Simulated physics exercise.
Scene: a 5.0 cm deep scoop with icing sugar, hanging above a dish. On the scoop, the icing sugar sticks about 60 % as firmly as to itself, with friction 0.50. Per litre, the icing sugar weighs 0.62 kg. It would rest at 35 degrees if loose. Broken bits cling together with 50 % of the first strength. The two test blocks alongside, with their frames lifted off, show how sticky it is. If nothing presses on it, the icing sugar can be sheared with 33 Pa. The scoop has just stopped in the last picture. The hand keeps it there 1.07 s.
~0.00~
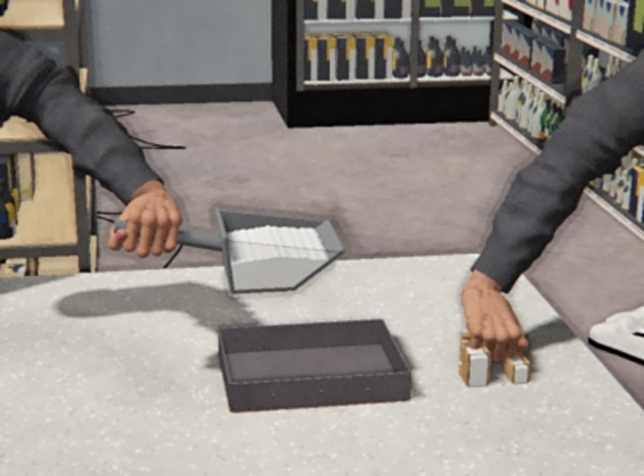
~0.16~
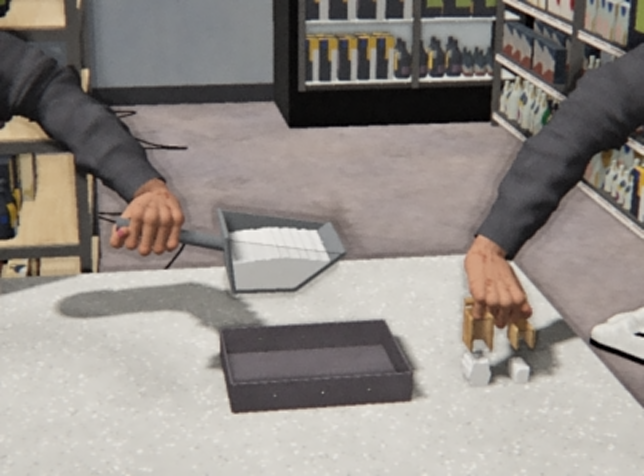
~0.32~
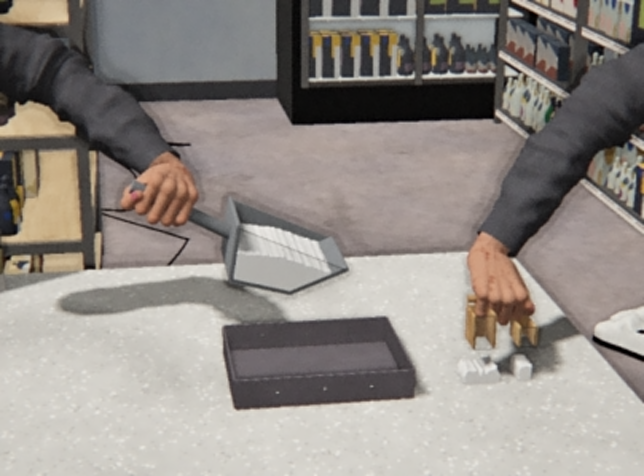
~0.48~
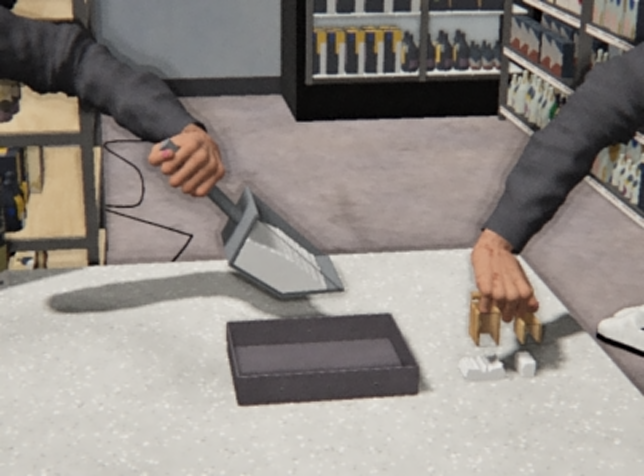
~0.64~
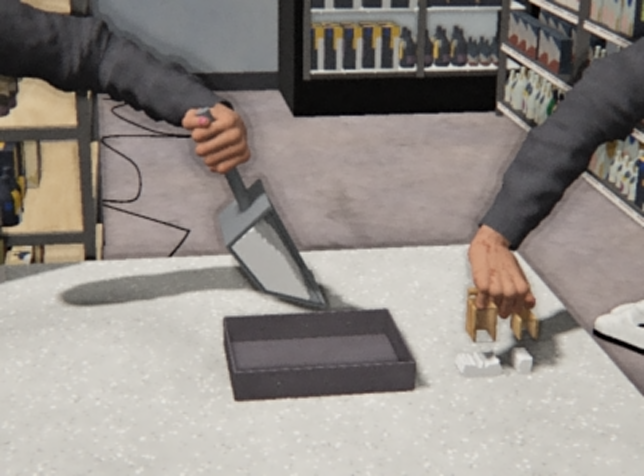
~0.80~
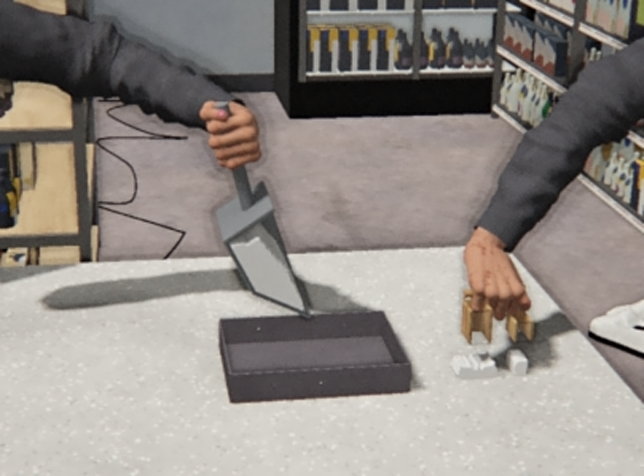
In this clip, a hand on the right lifts tan holders off two small white blocks and the left block slumps, while a hand on the left steeply tips a gray scoop of white powder above a dark, empty dish.
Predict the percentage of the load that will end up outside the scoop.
About 58 %.
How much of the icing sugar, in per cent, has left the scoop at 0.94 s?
3 per cent.
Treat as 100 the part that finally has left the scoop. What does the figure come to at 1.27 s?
About 90 %.
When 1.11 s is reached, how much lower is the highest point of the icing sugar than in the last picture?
The gap comes to some 2.5 centimetres.
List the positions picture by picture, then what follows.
The first picture shows lip at (342, 250), tilt 0 degrees; top of the icing sugar at (286, 257); blocks stand 4.6 cm, 2.5 cm (left to right).
The second picture shows lip at (344, 252), tilt 1 degrees; top of the icing sugar at (275, 258); blocks stand 4.0 cm, 2.5 cm (left to right).
The third picture shows lip at (346, 268), tilt 16 degrees; top of the icing sugar at (242, 253); blocks stand 2.4 cm, 2.5 cm (left to right).
The fourth picture shows lip at (342, 288), tilt 35 degrees; top of the icing sugar at (250, 242); blocks stand 2.2 cm, 2.5 cm (left to right).
The fifth picture shows lip at (324, 303), tilt 54 degrees; top of the icing sugar at (252, 231); blocks stand 2.2 cm, 2.5 cm (left to right).
The sixth picture shows lip at (310, 313), tilt 63 degrees; top of the icing sugar at (257, 240); blocks stand 2.2 cm, 2.5 cm (left to right).
After 0.94 s, the scoop is at 63 degrees and 3 % has left it.
After 1.11 s, the scoop is at 63 degrees and 41 % has left it.
After 1.27 s, the scoop is at 63 degrees and 54 % has left it.
After 1.44 s, the scoop is at 63 degrees and 57 % has left it.
After 1.71 s, at the end, the scoop is at 63 degrees and 58 % has left it.
